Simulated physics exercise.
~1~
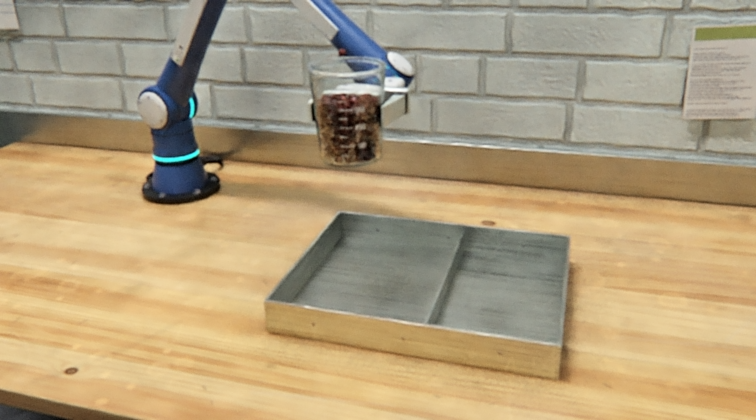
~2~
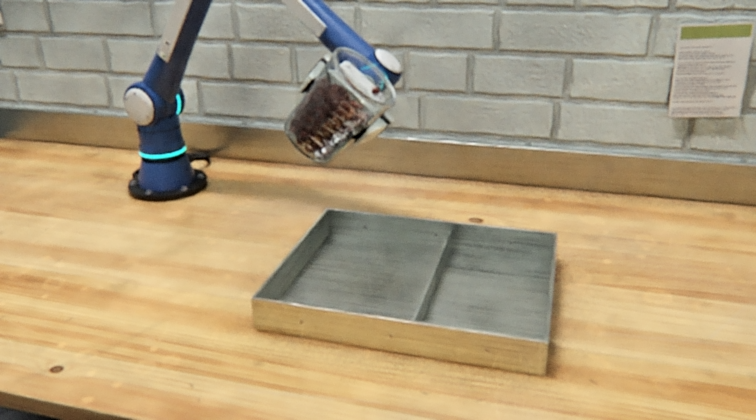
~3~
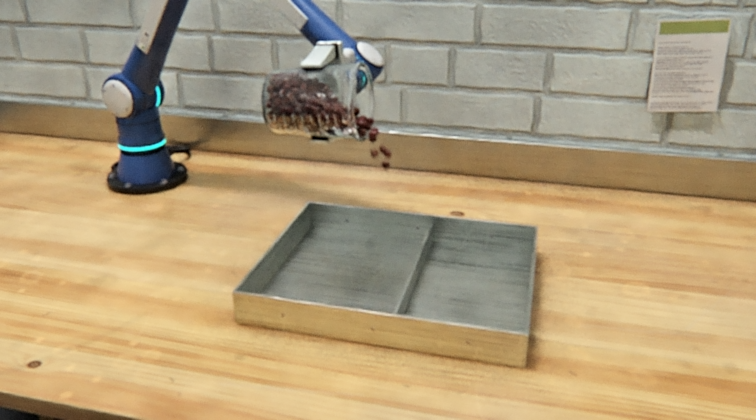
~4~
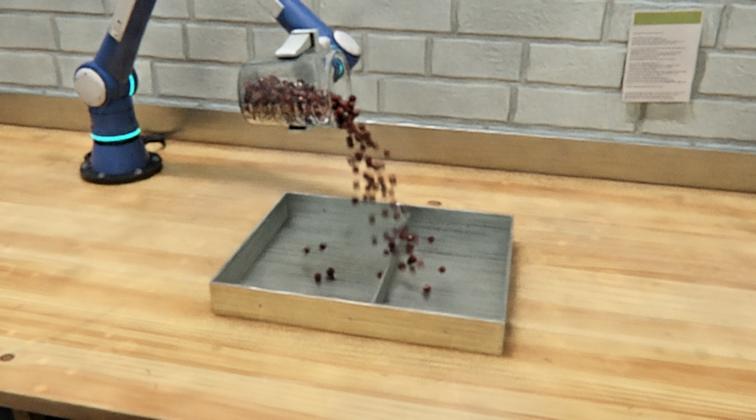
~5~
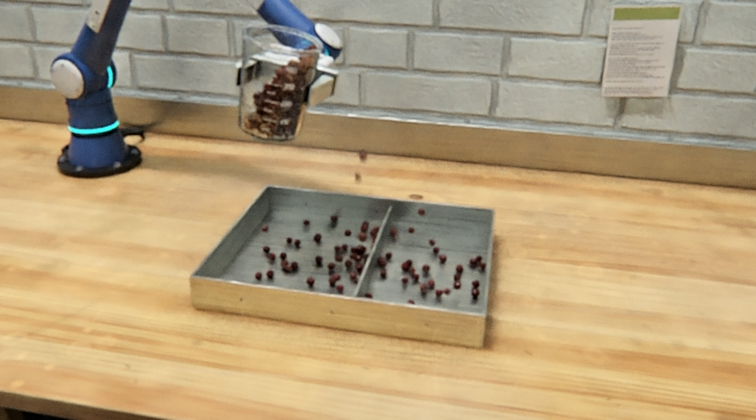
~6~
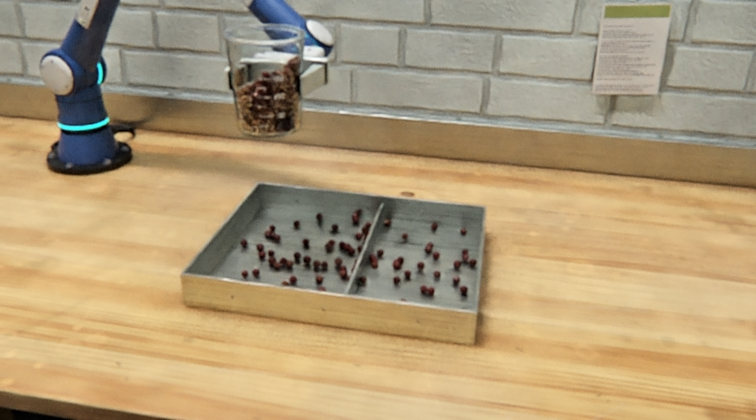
In this clip, a blue robot arm tips a clear cup of dark red beads over a divided metal tray on a wooden table, spilling some into both parts, then turns the cup upright with many beads still inside and the rest scattered across the tray.
